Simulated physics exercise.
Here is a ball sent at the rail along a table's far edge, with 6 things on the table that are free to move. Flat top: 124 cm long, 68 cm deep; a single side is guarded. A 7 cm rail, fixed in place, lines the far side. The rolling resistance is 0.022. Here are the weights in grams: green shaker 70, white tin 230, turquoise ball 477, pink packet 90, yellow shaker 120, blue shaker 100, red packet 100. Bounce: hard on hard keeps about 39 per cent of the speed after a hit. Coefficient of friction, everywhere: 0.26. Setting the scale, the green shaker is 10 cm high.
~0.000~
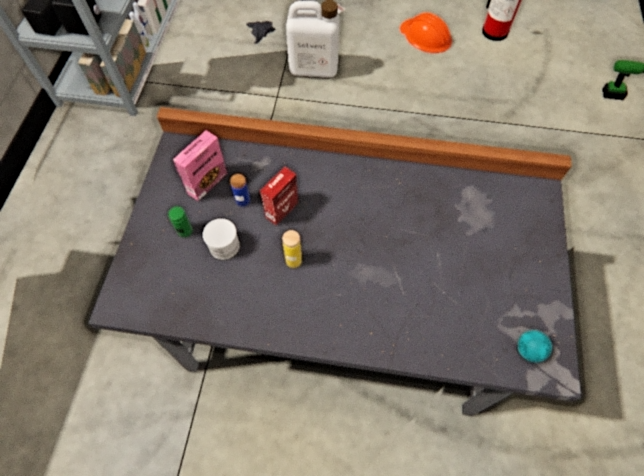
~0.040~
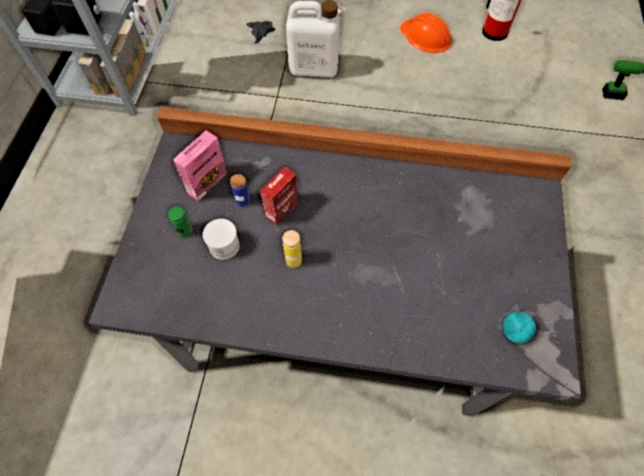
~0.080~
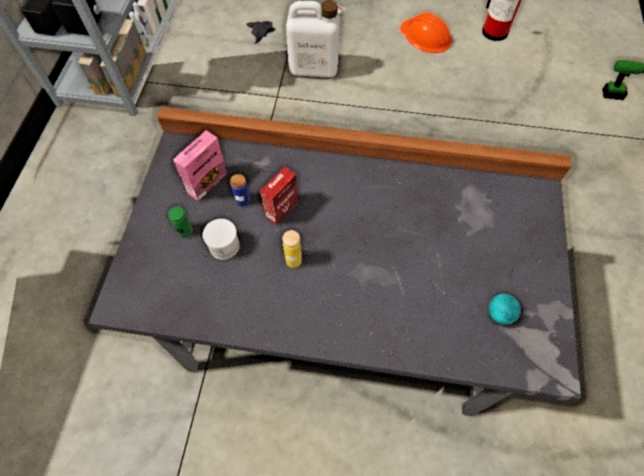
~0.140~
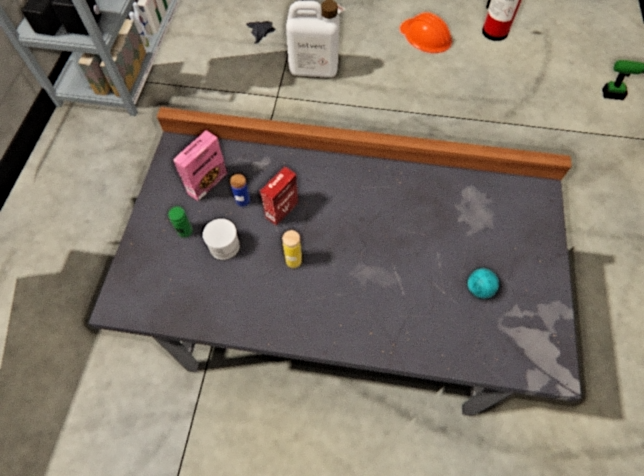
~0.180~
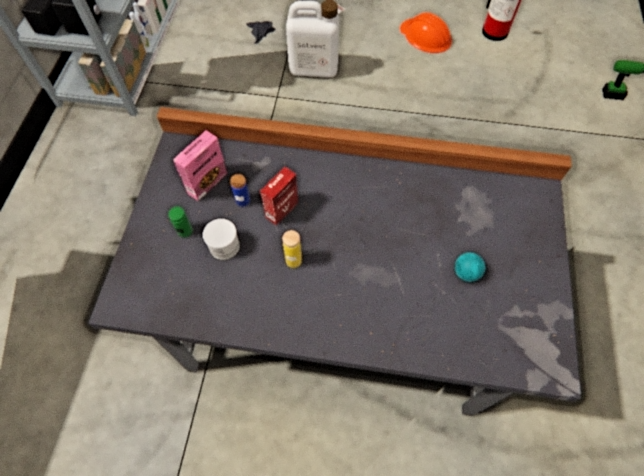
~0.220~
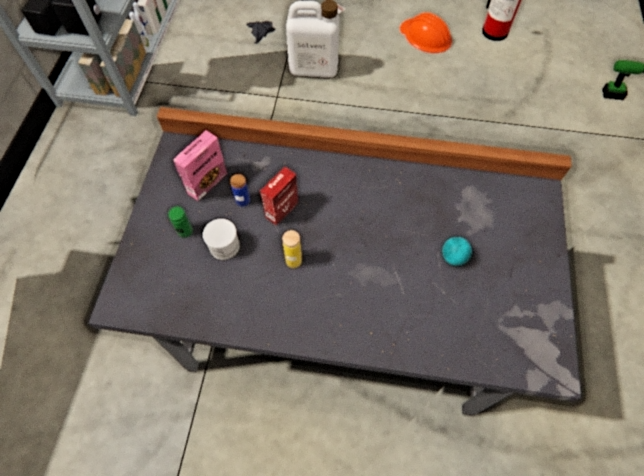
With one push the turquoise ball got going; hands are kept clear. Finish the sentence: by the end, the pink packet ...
... has tipped.
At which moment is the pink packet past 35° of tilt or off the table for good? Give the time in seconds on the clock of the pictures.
Around 1.6 s on the clock.
By 0.82 s, turquoise ball near (304, 170).
By 1.72 s, turquoise ball near (148, 186); pink packet now off the table.
By 2.22 s, turquoise ball near (141, 264).
When it is over (2.5 s), off the table and tipped over, pink packet; the other 5 within 4 cm of the start.
